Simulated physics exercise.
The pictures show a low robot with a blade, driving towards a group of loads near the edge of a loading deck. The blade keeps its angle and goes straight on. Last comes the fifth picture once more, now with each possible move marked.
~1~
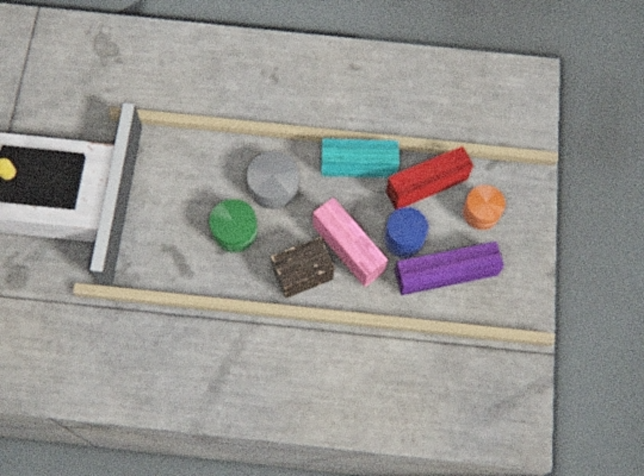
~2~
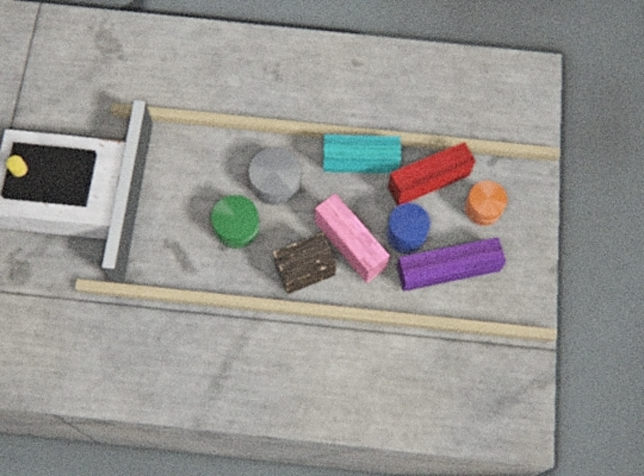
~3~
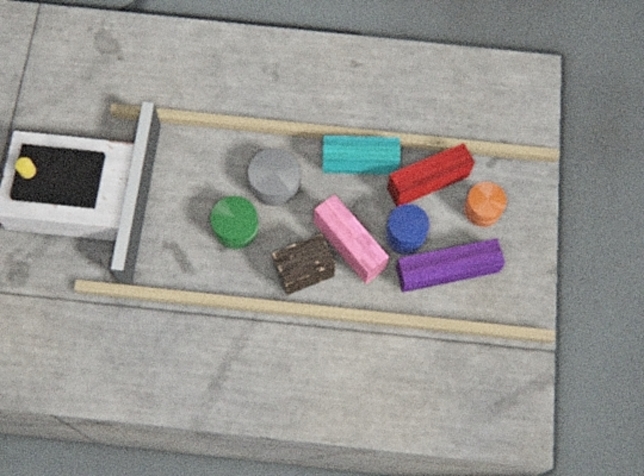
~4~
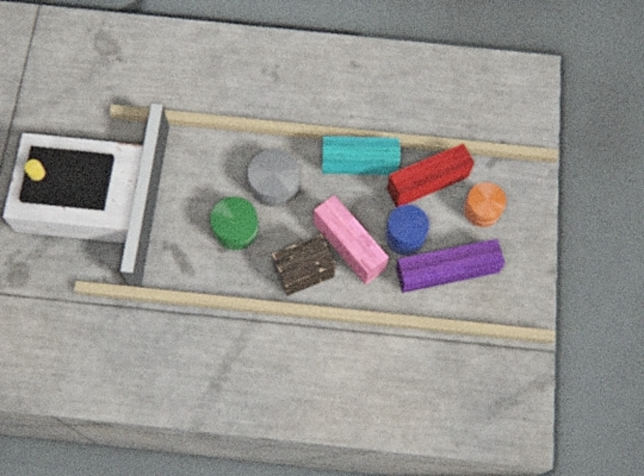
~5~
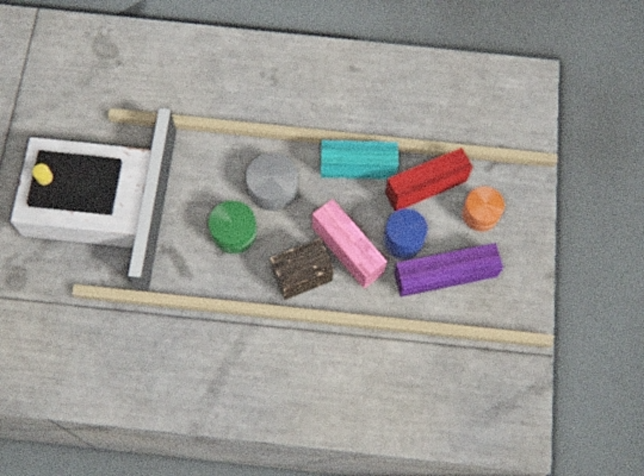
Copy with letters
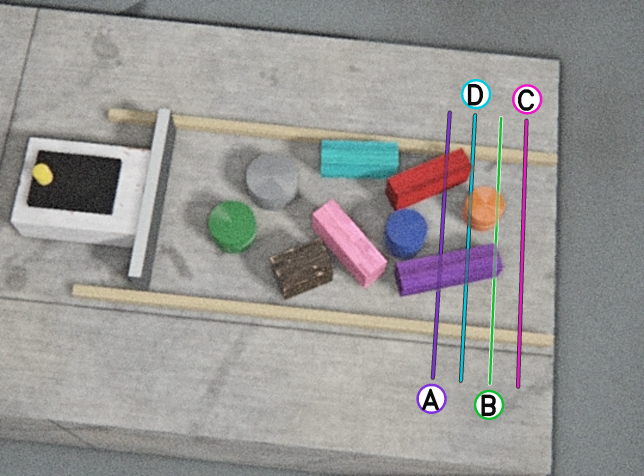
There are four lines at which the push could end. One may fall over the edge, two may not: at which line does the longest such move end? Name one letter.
No second one falls up to A.
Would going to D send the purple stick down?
By then, yes.
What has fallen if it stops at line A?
The purple stick.
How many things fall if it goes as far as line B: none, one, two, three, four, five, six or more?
In all, five.
On the marked copy, A at (442, 238); B at (496, 244); C at (522, 247); D at (468, 241).
Taking A. A third of the way, robot (187, 194); grey canister (293, 184); green canister (284, 233).
Two thirds of the way, robot (293, 205); purple stick (492, 273); red stick (460, 182).
When it is over, robot (374, 213); purple stick over the edge; orange canister (553, 217); one fallen.
As for the rest, B drops five; C drops six; D drops four.
